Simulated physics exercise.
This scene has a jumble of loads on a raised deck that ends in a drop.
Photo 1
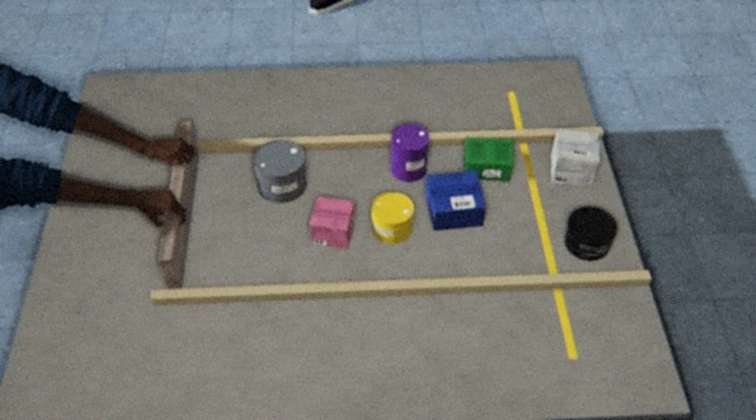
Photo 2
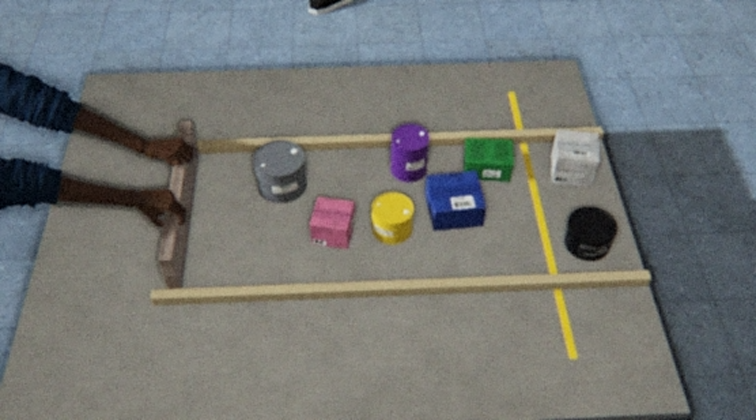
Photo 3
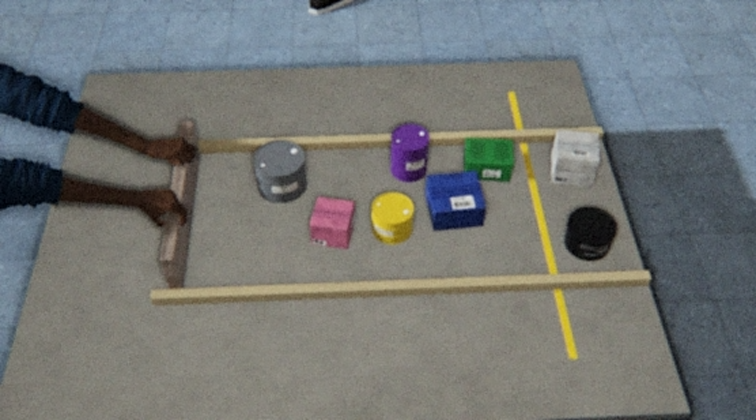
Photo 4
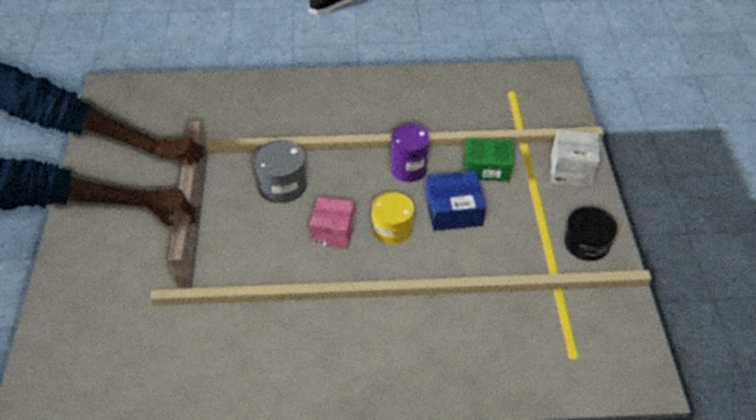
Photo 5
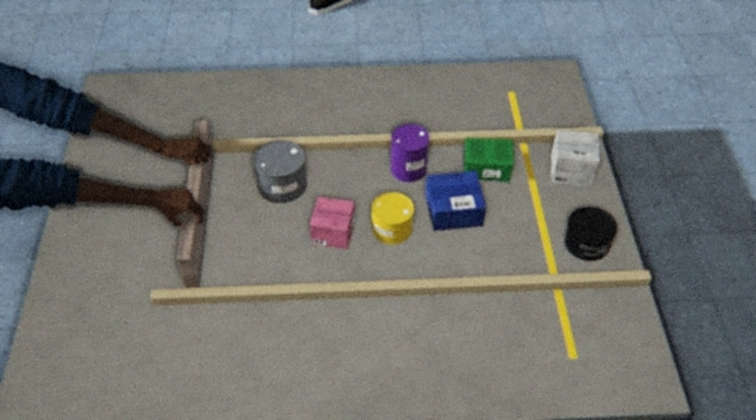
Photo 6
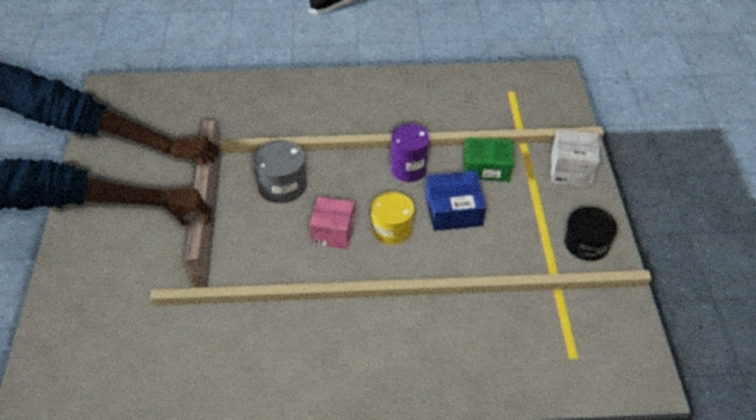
The video shows two hands holding a wooden plank at the left of several coloured containers between two wooden rails, with a yellow line at right. The hands slide the plank slightly rightward, while the containers stay still.
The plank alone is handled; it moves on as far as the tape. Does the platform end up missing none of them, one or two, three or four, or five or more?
It is missing one or two.
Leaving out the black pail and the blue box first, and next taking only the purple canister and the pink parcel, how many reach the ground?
First try 1, second try 1.
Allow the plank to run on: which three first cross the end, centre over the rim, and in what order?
Earliest to latest, that's the white parcel, the blue box and the green tote.
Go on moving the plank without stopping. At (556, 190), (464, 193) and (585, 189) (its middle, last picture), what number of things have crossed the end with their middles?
Taking the places in turn, the counts are 2, 0 and 4.
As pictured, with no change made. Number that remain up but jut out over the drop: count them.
Count: 3.
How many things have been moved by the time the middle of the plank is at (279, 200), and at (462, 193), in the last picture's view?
At the first place 1, at the second 7.
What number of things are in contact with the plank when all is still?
Contact count: 2.
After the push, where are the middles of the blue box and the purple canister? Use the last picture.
You'll see the blue box at (610, 181), with the purple canister at (559, 139).
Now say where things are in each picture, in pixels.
In the first frame, white parcel (575, 158); black pail (590, 234); green tote (488, 160); plank (181, 203); tape (538, 207).
In the second frame, black pail (590, 234); blue box (455, 201).
In the third frame, green tote (488, 160); grey canister (281, 172).
In the fourth frame, white parcel (575, 159); yellow canister (392, 218).
In the fifth frame, black pail (590, 234); pink parcel (333, 223).
In the sixth frame, white parcel (575, 159); black pail (590, 234); green tote (488, 160); plank (205, 202); tape (538, 207).
Early on, none off yet; white parcel at rest near (575, 159); black pail at rest near (590, 234); green tote at rest near (488, 160).
Finally, the number that fall off is one or two; lost, white parcel.
